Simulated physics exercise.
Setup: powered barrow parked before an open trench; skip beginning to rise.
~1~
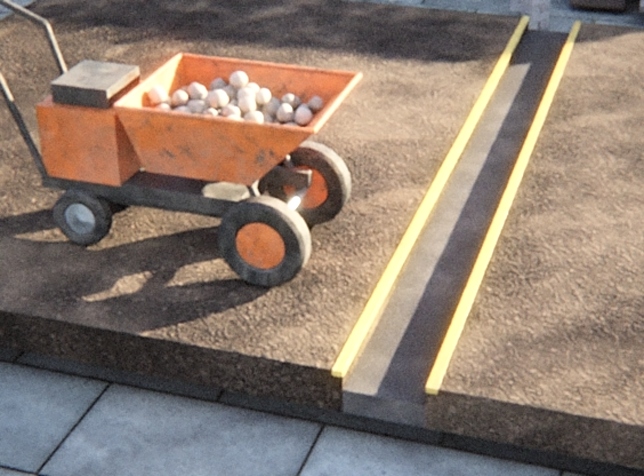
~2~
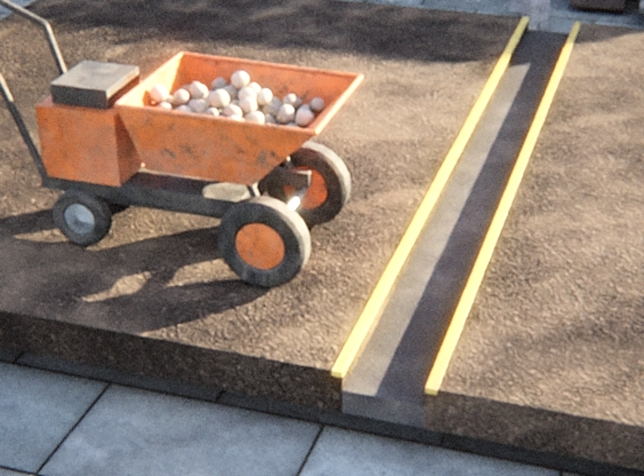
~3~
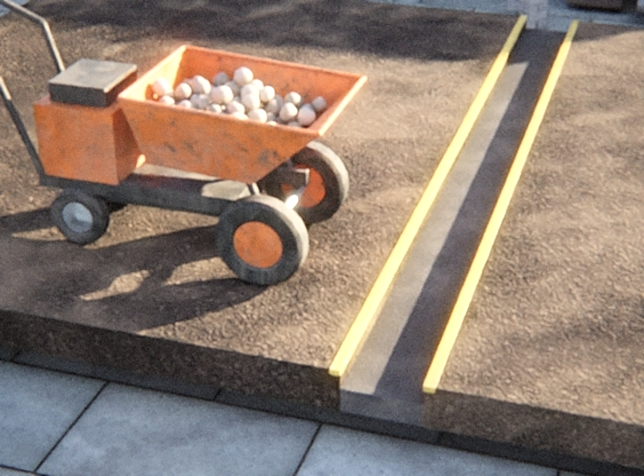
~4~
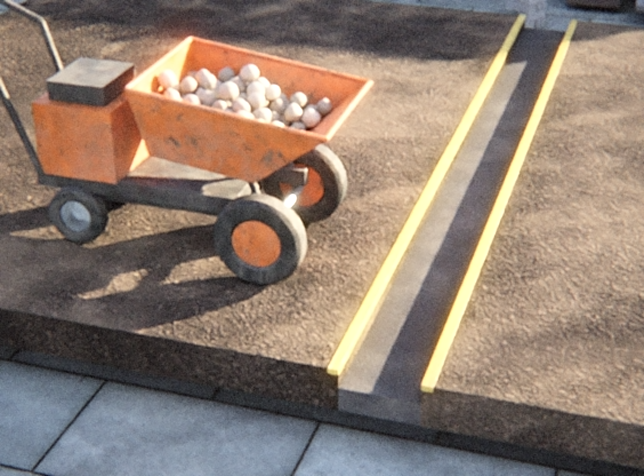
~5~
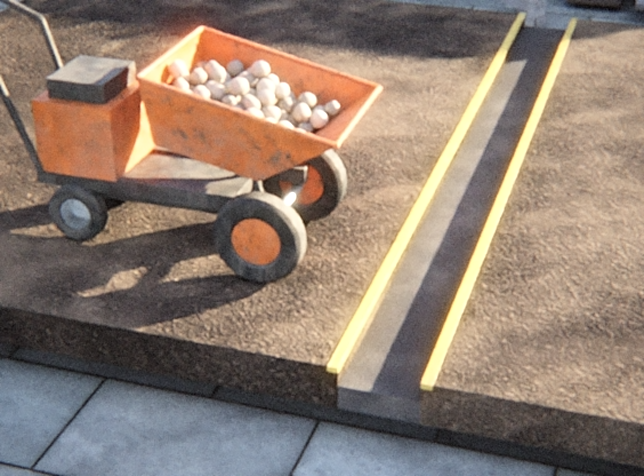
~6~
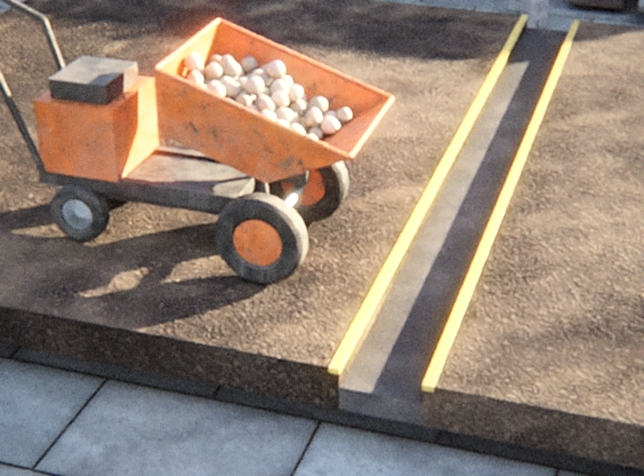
On a patch of brown ground beside a shallow trench edged with yellow strips, an orange barrow full of pale pebbles stood still while its skip slowly rose at the back and tilted toward the right.
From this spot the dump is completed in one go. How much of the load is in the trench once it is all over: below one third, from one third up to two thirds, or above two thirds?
By the look of it, the trench catches a moderate share, one-third to two-thirds.
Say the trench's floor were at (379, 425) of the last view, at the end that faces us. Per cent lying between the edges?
Around 90 per cent.
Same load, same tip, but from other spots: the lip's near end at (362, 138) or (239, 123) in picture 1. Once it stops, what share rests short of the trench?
About 0 % and about 30 %.
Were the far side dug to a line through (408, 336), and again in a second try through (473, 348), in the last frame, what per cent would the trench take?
You'd get 20 in a hundred the first time and 70 in a hundred the second.
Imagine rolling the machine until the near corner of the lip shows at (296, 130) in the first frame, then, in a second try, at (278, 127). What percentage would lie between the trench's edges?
70 % then 70 %.
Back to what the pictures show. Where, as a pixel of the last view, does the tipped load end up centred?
I'd place the middle at about (448, 276).
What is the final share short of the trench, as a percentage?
Result: Close to 0 %.
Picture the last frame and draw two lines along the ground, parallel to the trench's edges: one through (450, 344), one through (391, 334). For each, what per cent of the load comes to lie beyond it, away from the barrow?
Respectively 20 and 60 %.
Soon, skip tipped steeply; all in the skip.
A while on, skip tipped right over; about two thirds in the skip; about a quarter in or heaped over the trench; a stray few beyond it; a stray few falling.
Towards the end, skip tipped right over; about a quarter in the skip; about half in or heaped over the trench; about a quarter beyond it.
Finally, skip tipped right over; about a quarter in the skip; about half in or heaped over the trench; about a quarter beyond it.
